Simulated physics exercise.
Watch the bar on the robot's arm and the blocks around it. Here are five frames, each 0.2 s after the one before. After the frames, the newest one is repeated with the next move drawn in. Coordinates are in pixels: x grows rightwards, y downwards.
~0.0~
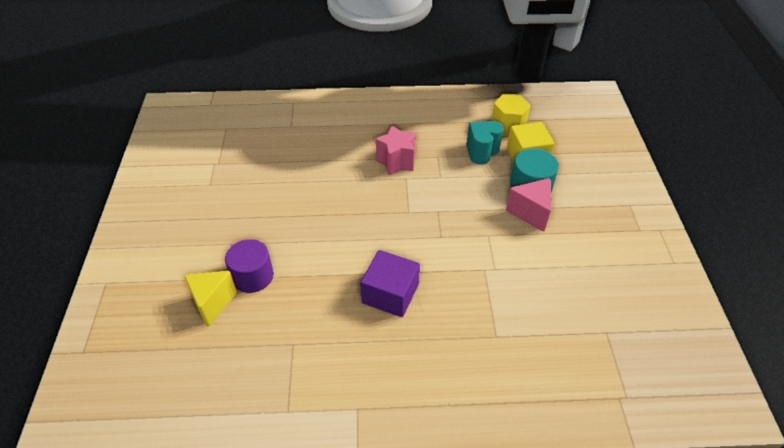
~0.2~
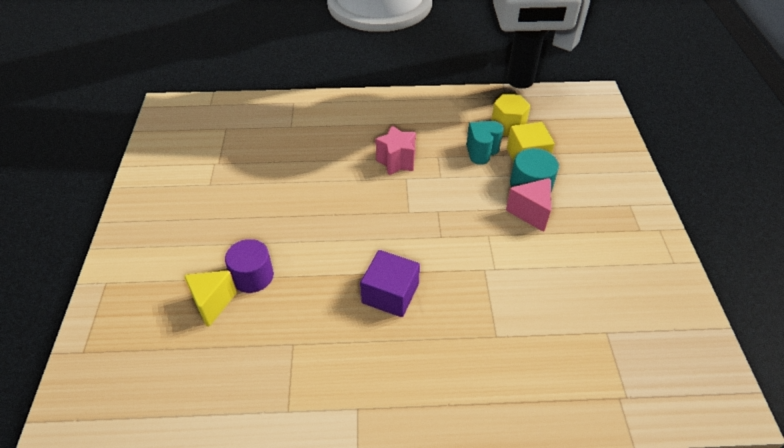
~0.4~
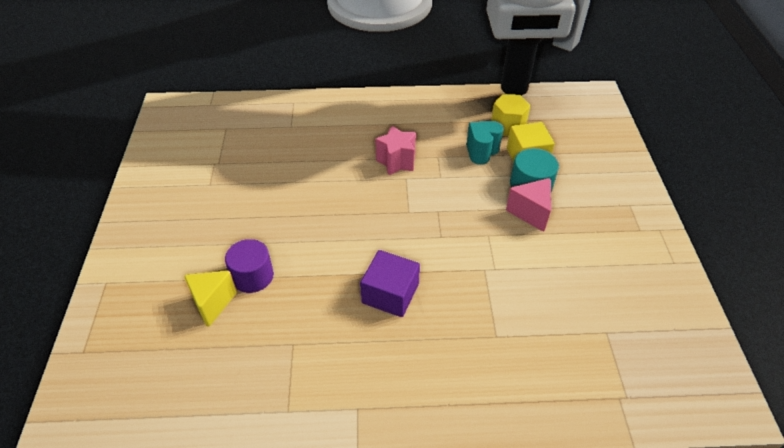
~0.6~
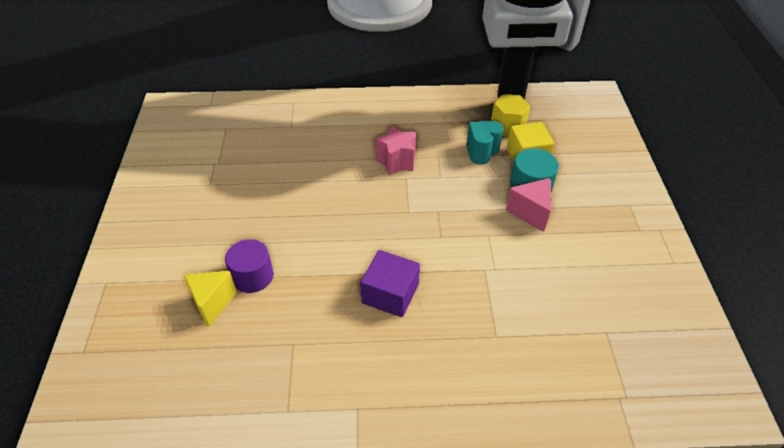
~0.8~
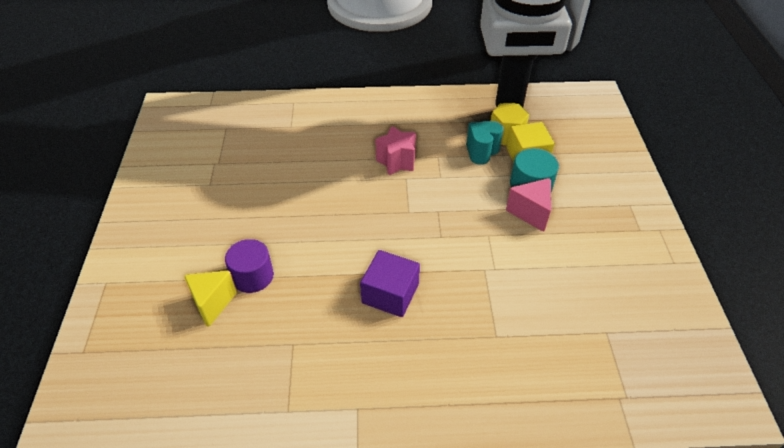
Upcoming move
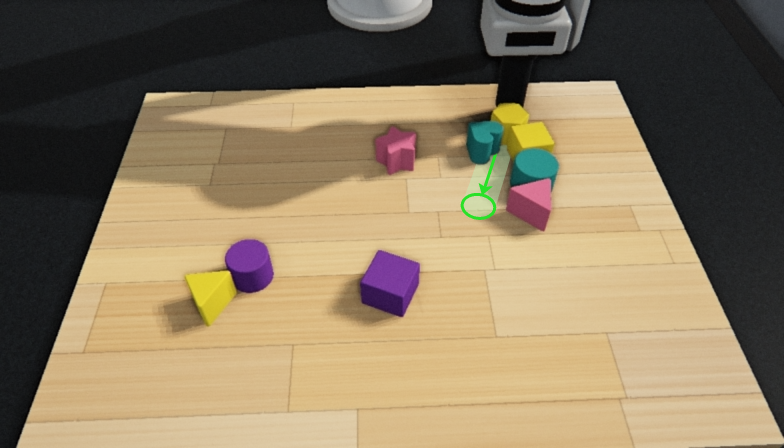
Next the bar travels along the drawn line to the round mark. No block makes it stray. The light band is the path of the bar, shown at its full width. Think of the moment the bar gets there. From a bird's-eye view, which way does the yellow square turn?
It swings round anticlockwise.
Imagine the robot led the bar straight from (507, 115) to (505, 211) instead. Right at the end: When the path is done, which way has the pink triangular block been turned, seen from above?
My answer: Clockwise.
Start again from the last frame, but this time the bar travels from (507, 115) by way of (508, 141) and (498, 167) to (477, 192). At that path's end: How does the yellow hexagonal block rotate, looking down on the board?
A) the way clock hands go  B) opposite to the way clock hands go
Correct choice: B.
The line goes in a line from (507, 115) to (478, 206).
The first path, step by step. One third of the way, bar at (501, 133); turquoise heart block at (469, 144), turned 75° clockwise; yellow hexagonal block at (503, 142); yellow square at (537, 153), turned 45° anticlockwise; pink triangular block at (544, 205), turned 50° clockwise; turquoise cylinder at (561, 184).
Two thirds of the way, bar at (491, 162); turquoise heart block at (462, 150), turned 110° clockwise; yellow hexagonal block at (500, 175), turned 20° anticlockwise; yellow square at (541, 156), turned 60° anticlockwise; pink triangular block at (544, 206), turned 55° clockwise; turquoise cylinder at (568, 187).
At the end, bar at (480, 196); turquoise heart block at (461, 150), turned 110° clockwise; yellow hexagonal block at (501, 210), turned 60° anticlockwise; yellow square at (541, 156), turned 60° anticlockwise; pink triangular block at (544, 206), turned 55° clockwise; turquoise cylinder at (568, 187).
